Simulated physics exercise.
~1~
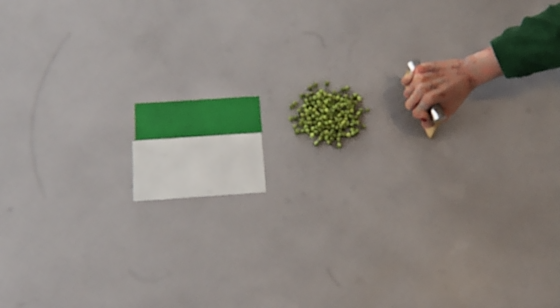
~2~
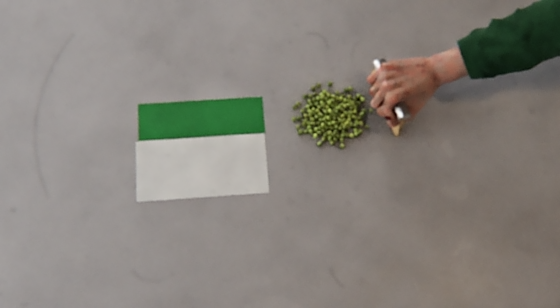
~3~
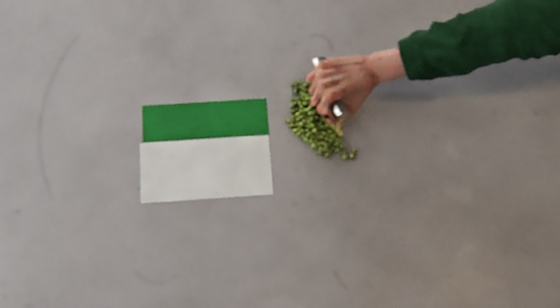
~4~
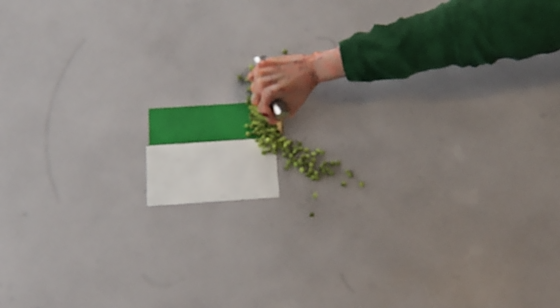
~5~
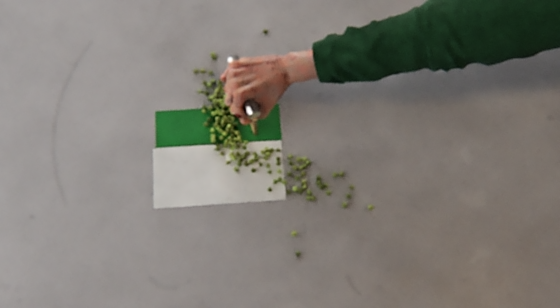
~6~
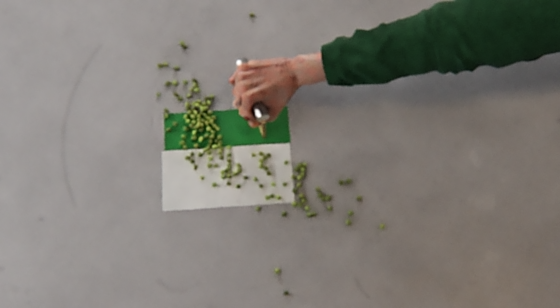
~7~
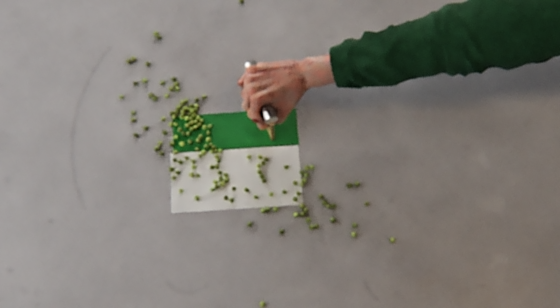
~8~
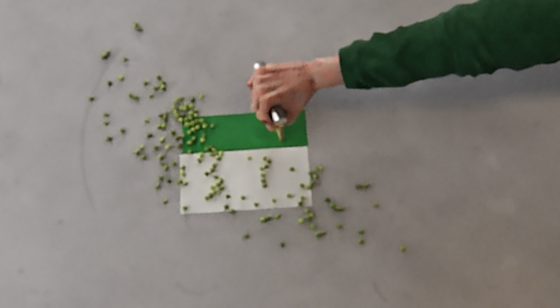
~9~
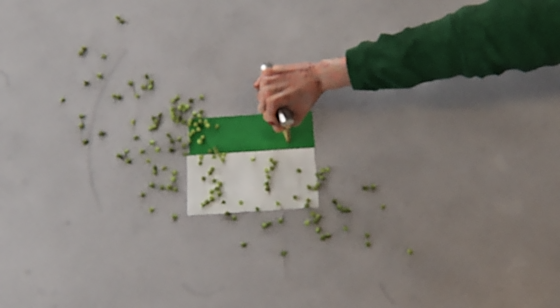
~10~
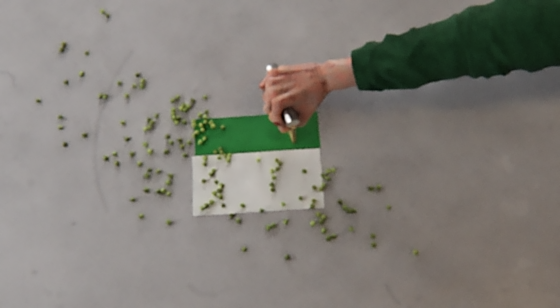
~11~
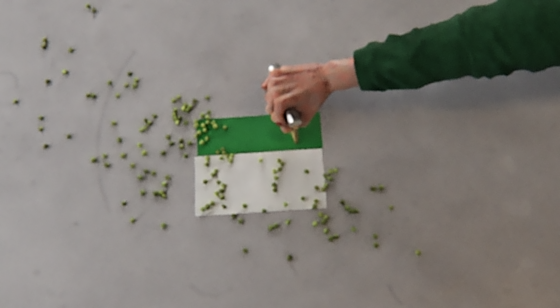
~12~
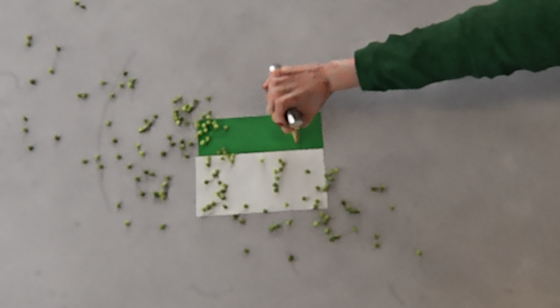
To begin with, a small heap of dried green peas sits on a grey surface, with a green and white mat to its left and a hand in a green sleeve holding a scraper to its right. The hand moves left and the blade meets the heap, pushing it toward the mat. The peas smear into a trail and spread across both colours as the blade reaches the mat. The hand then stops over the green part, while loose peas keep scattering left and downward. Finally they settle, with most lying off the mat, some on white and fewer on green.
